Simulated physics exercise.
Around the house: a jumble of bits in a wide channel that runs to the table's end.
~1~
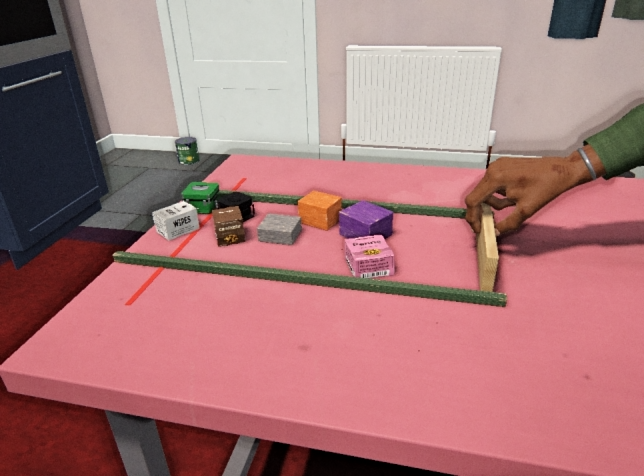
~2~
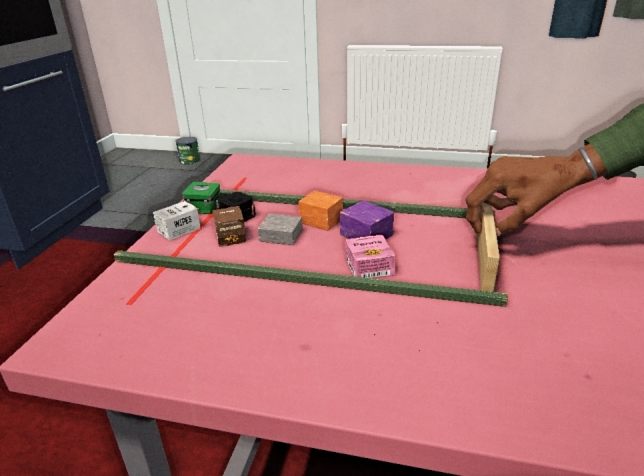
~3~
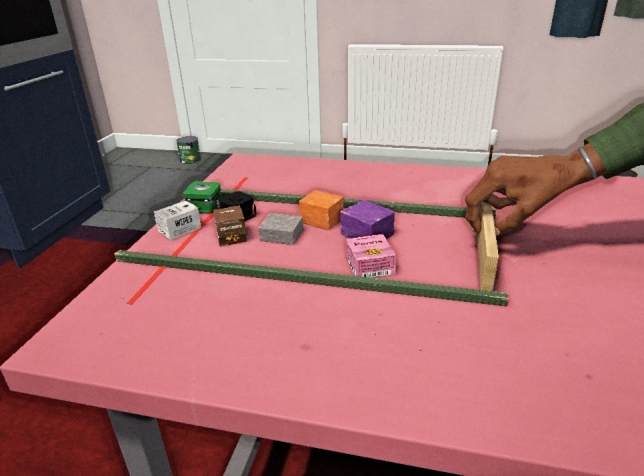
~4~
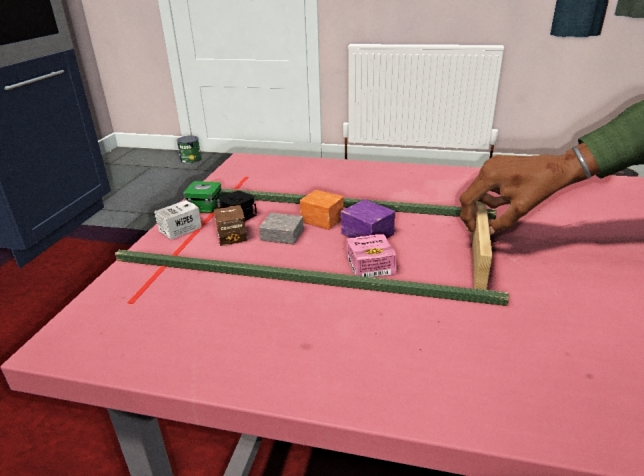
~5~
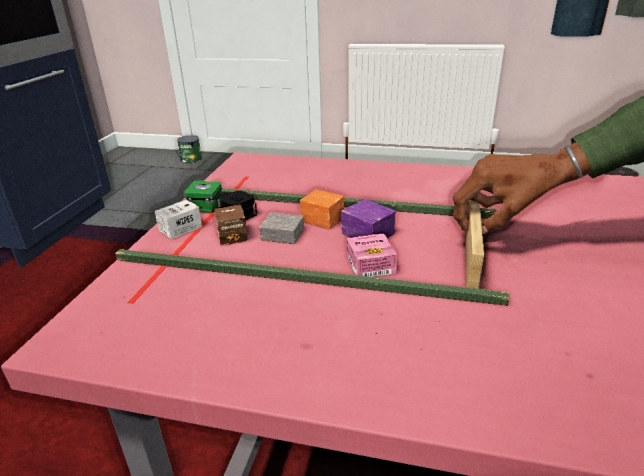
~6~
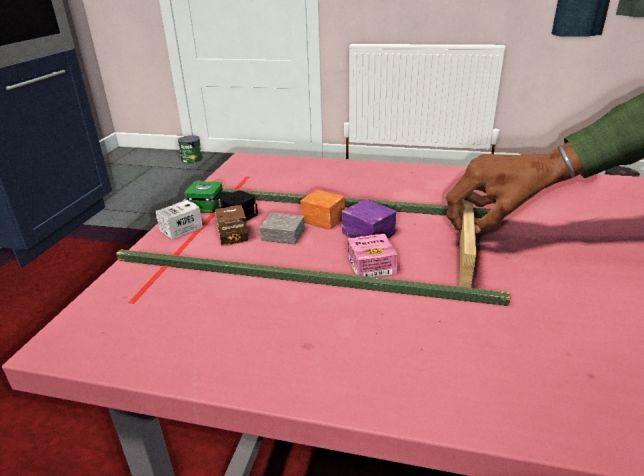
A hand held a wooden board upright at the right end of a channel on a pink table, then slid it slightly left, while the scattered colourful boxes between the green strips stayed still.
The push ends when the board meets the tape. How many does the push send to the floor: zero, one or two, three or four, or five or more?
Here the number that fall off is three or four.
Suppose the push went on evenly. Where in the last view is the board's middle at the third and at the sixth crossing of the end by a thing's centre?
About (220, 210), then (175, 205).
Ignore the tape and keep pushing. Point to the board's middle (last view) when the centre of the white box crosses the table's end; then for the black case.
About (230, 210), and (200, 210) for the other.
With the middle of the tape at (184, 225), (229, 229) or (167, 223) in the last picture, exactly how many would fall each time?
The counts: 5, 2 and 8.
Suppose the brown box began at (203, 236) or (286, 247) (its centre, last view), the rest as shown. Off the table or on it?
Place by place, it stays on; holds on.
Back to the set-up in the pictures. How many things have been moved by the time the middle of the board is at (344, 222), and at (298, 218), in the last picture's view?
4 and 5.
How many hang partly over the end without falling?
The number is 1.
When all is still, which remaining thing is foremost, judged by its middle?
That is the black case.
Soon after, none off yet; white box at rest near (180, 219); green case at rest near (205, 197); black case at rest near (239, 207).
Then, none off yet; white box moving near (175, 218); green case at rest near (205, 197); black case at rest near (239, 207).
By the end, the number that fall off is three or four; fallen, grey block, brown box, green case and white box.
